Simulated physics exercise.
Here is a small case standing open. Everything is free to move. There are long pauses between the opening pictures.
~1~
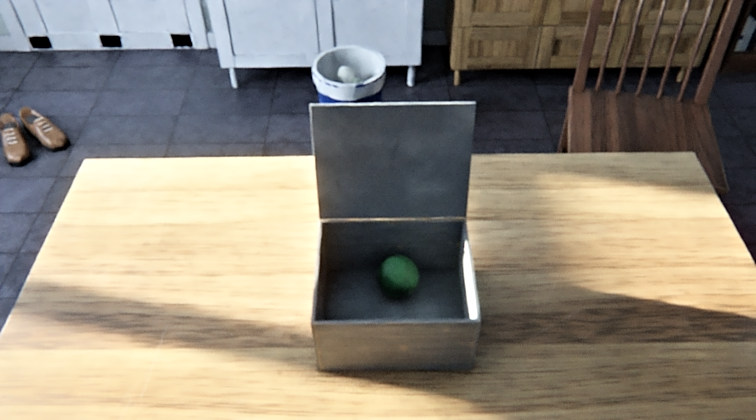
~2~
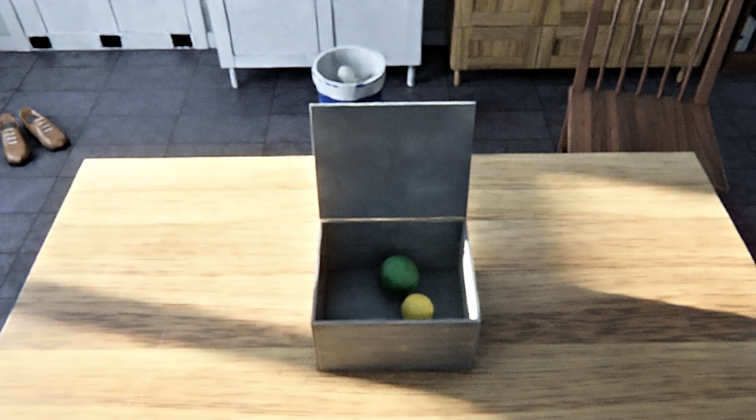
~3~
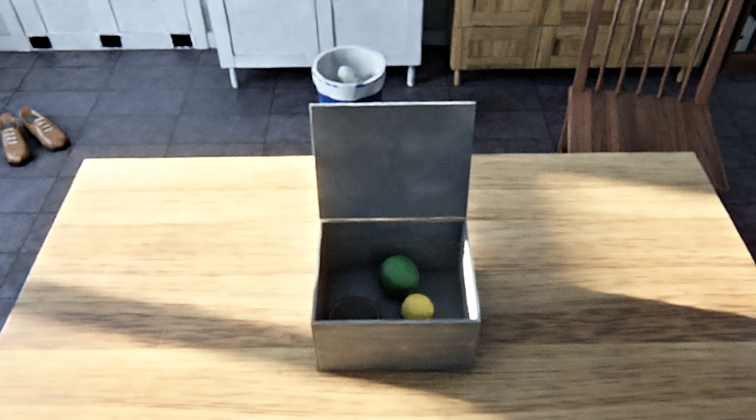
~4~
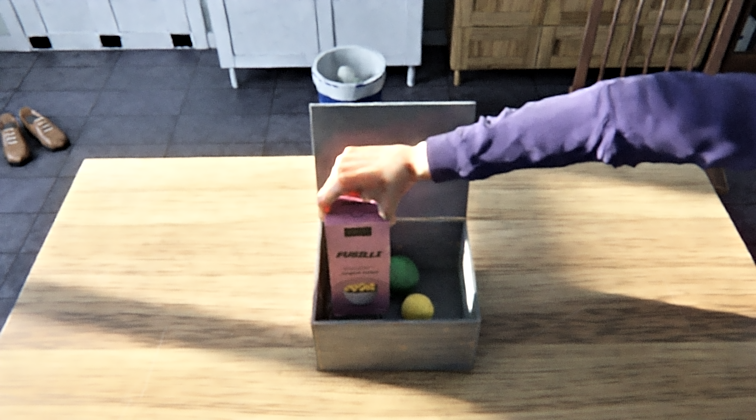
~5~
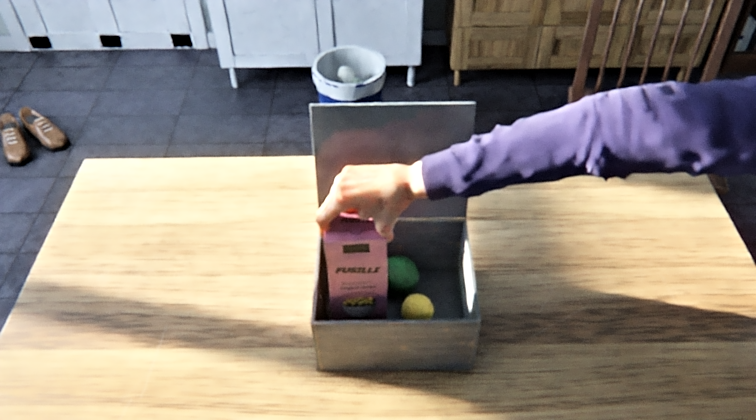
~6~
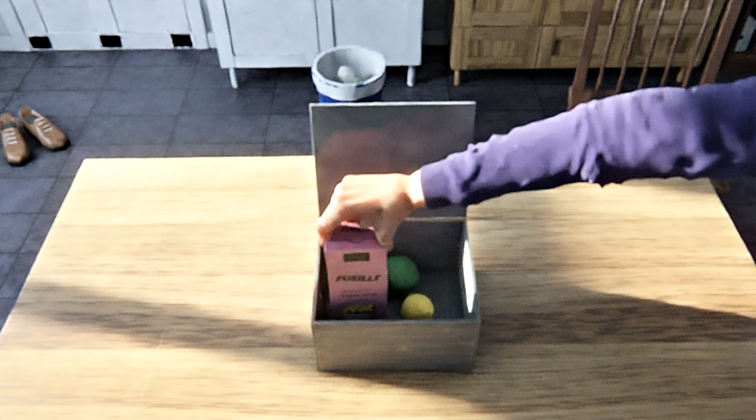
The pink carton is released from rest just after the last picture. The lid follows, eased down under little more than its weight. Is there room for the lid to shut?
In the end the lid is held up.
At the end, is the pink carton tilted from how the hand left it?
It keeps its pose.
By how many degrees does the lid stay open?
Some 45° above the rim.
Then, 1.30 s past the last view, lid 78° above the rim.
Then, 1.70 s past the last view, lid 50° above the rim.
Finally, lid 45° above the rim; all 4 still in place. Final places as the last picture's camera would see them, pink carton near (358, 282).
